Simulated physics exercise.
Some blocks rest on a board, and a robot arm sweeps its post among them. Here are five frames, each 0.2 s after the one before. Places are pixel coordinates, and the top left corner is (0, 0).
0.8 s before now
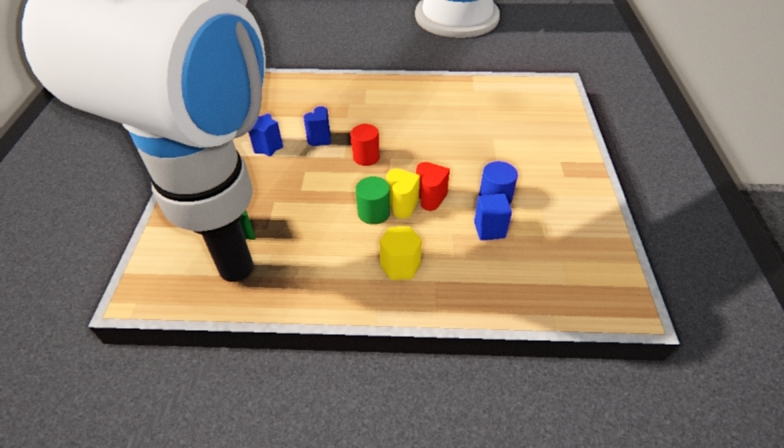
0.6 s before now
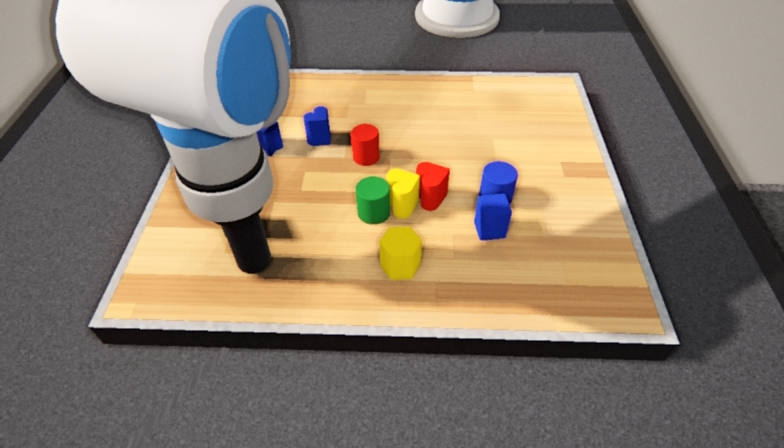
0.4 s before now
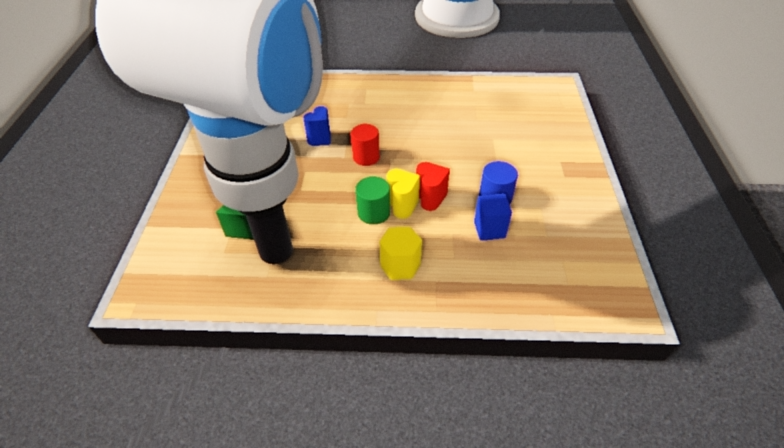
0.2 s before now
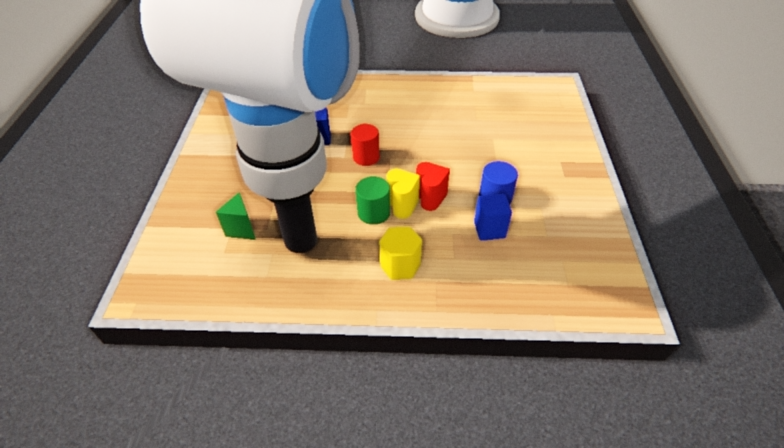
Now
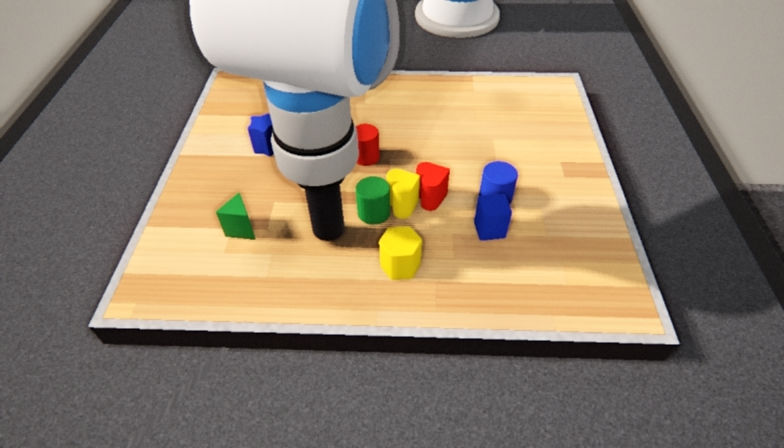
A robot arm with a black post moved steadily right and slightly away across a wooden board, passing a green triangular block and nearing the green round and yellow blocks, while every block stayed still.
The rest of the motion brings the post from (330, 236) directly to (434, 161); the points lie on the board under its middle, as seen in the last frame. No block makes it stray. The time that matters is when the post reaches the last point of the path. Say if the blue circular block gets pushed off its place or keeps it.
The result: It moves.
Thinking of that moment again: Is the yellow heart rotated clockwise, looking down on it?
Yes
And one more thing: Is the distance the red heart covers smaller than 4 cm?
No, it doesn't check out.
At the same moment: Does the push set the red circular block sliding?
No.
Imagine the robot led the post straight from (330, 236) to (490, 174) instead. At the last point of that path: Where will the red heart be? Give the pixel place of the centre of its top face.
The top centre is at (523, 139).
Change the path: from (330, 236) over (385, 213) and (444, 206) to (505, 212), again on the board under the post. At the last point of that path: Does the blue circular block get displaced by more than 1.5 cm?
That would be a yes.
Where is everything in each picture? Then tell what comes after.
The first picture shows lower end of the post at (236, 268), tops of blocks, red circular block at (365, 132), green circular block at (373, 187), yellow heart at (403, 180), red heart at (432, 173), blue circular block at (501, 172).
The second picture shows post at (255, 261), blocks as before.
The third picture shows post at (276, 251), blocks as before.
The fourth picture shows post at (301, 241), blocks as before.
The fifth picture shows post at (329, 229), red circular block at (365, 132), green circular block at (373, 187), yellow heart at (403, 180), red heart at (432, 173), blue circular block at (501, 172).
What follows on the original path. One third of the way, post at (368, 202); green circular block at (397, 174); yellow heart at (425, 172), turned 15° clockwise; red heart at (452, 169).
Two thirds of the way, post at (403, 176); green circular block at (435, 155); yellow heart at (461, 164), turned 50° clockwise; red heart at (489, 164); blue circular block at (519, 173).
At the end, post at (435, 154); red circular block not moved; green circular block at (466, 143); yellow heart at (474, 162), turned 90° clockwise; red heart at (506, 168); blue circular block at (537, 178).
